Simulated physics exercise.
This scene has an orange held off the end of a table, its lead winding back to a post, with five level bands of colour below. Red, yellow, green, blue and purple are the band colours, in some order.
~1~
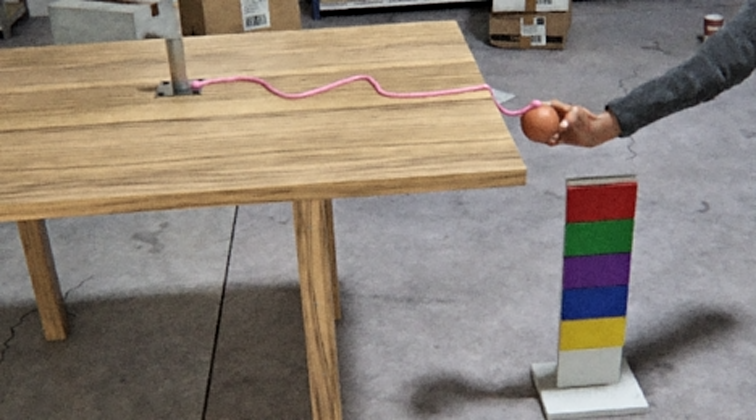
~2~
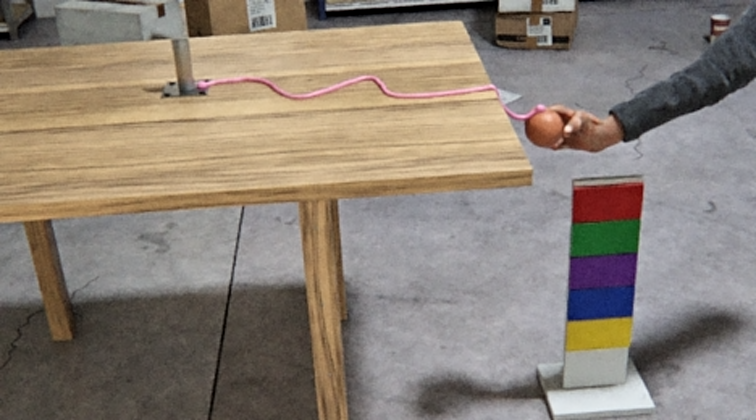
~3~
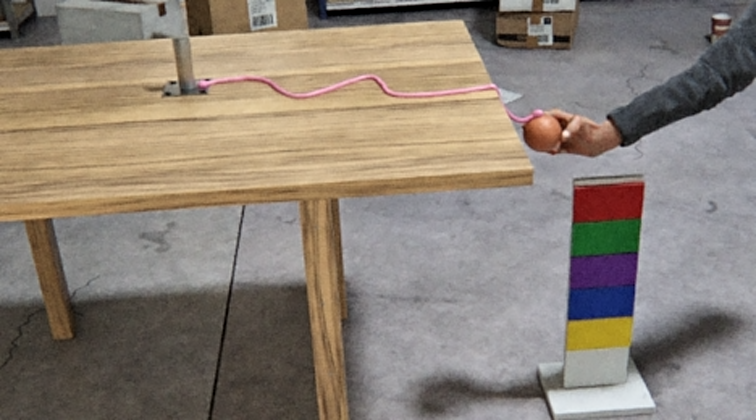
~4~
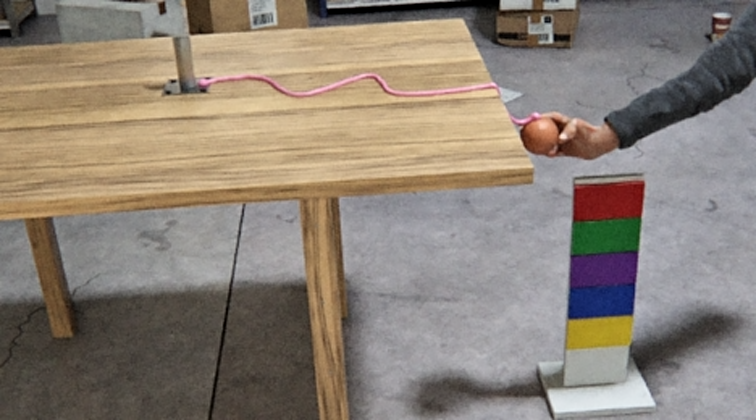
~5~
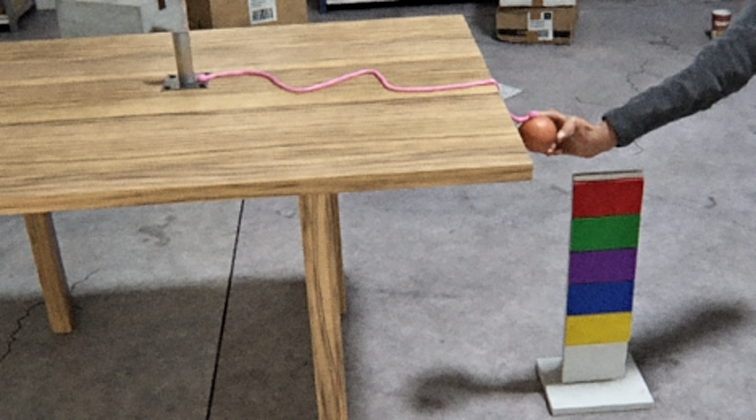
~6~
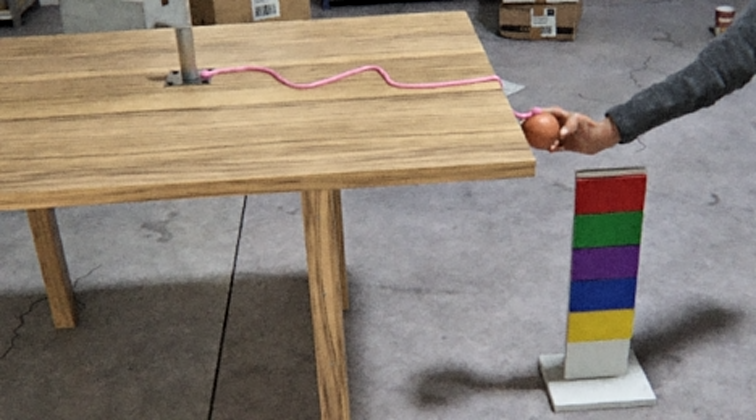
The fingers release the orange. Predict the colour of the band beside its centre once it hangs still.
I would predict green.
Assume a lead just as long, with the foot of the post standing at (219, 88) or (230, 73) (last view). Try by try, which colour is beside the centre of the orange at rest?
First try: Purple; second try: Purple.
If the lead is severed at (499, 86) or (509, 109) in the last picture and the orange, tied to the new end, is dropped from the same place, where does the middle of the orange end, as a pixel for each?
In order, roughly (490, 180) and (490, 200).
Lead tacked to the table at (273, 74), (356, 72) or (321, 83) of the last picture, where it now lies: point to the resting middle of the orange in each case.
Try one gives (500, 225), try two (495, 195), and try three (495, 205).
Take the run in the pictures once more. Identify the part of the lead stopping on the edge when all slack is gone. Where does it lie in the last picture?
Look near (409, 87).
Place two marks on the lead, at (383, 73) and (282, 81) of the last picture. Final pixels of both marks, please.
First one close to (444, 74), second close to (308, 75).
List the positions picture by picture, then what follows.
In the first frame, orange (540, 123); red (602, 204); green (600, 238); purple (597, 272); blue (595, 304); yellow (593, 335).
In the second frame, orange (544, 128); lead through (239, 80) (285, 95) (348, 83) (393, 95) (472, 91).
In the third frame, orange (542, 133).
In the fourth frame, orange (539, 136); lead through (241, 78) (286, 92) (349, 81) (394, 93) (473, 89).
In the fifth frame, orange (538, 134).
In the sixth frame, orange (540, 130); lead through (243, 69) (288, 84) (351, 73) (397, 85) (475, 81).
Soon after, orange near (533, 233); level with green.
Then, orange near (465, 231); level with green.
Further on, orange near (506, 234); level with green.
At rest, orange near (498, 234); level with green. Its middle rests at the green band.
